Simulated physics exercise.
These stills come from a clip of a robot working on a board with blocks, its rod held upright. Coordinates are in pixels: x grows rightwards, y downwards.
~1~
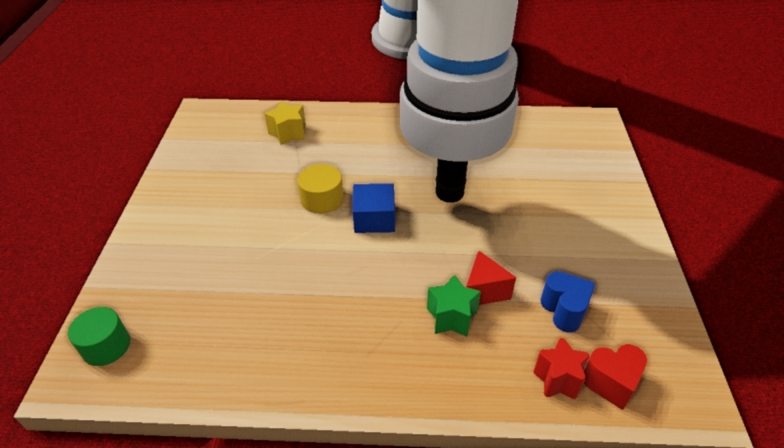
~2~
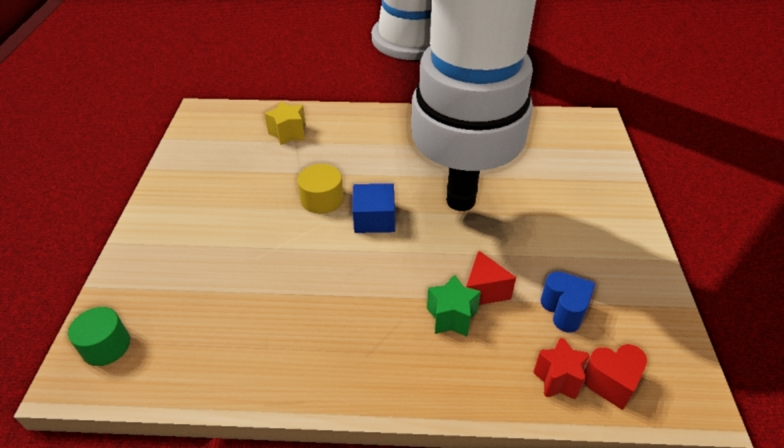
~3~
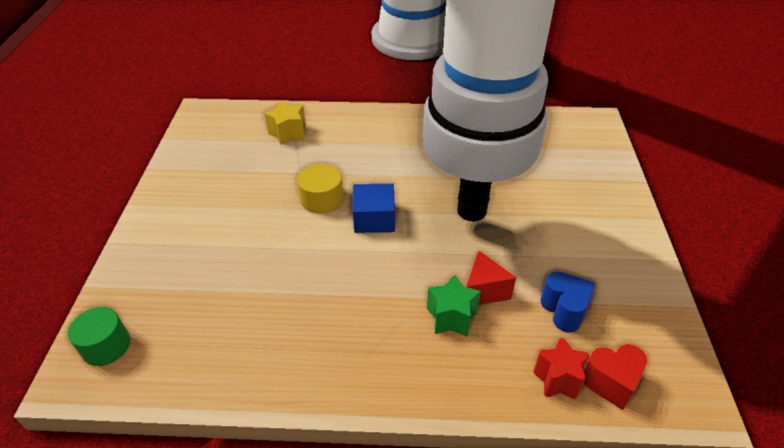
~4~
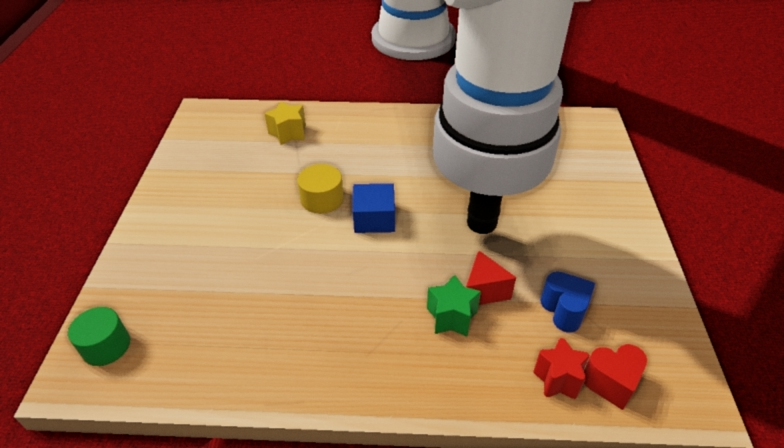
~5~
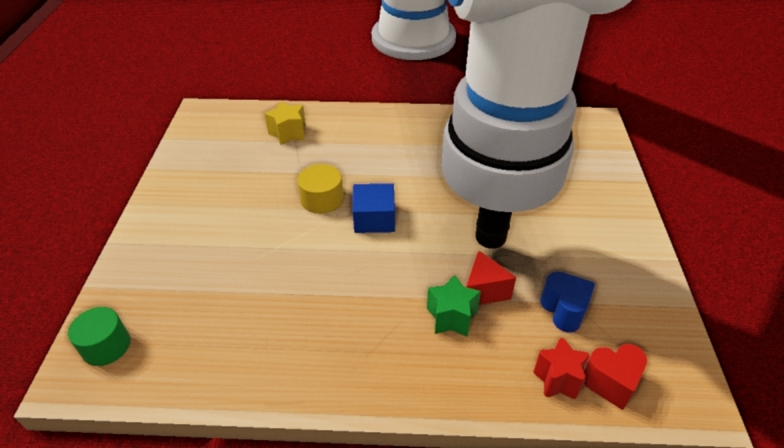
A white and grey robot arm with a black rod tip reaches over a pale wooden board on a red surface, seen from above at an angle. A yellow star, yellow cylinder and blue cube sit toward the upper left, a green cylinder lower left, and a green star, red triangle, blue heart, red star and red heart lower right. The arm slides slightly right and toward the viewer, nearing the triangle, while the blocks and camera stay still.
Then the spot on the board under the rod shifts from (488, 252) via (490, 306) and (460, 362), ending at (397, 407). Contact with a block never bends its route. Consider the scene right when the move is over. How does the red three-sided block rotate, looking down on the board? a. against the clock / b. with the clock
Answer: A.
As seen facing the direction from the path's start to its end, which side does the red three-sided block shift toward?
Displaced left.
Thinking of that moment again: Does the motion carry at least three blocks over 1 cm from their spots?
I expect not.
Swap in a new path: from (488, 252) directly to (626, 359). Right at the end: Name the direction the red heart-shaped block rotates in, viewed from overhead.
That block twists clockwise.
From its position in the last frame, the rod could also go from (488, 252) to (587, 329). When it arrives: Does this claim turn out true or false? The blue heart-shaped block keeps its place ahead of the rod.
That statement is accurate.
On the path given first. One third of the way, rod at (492, 294); green star at (450, 309), turned 45° clockwise; red three-sided block at (492, 314), turned 25° anticlockwise.
Two thirds of the way, rod at (461, 350); green star at (419, 324); red three-sided block at (483, 372), turned 85° anticlockwise.
At the end, rod at (397, 395); green star at (411, 330), turned 170° clockwise; red three-sided block at (482, 374), turned 90° anticlockwise; blue heart-shaped block still.
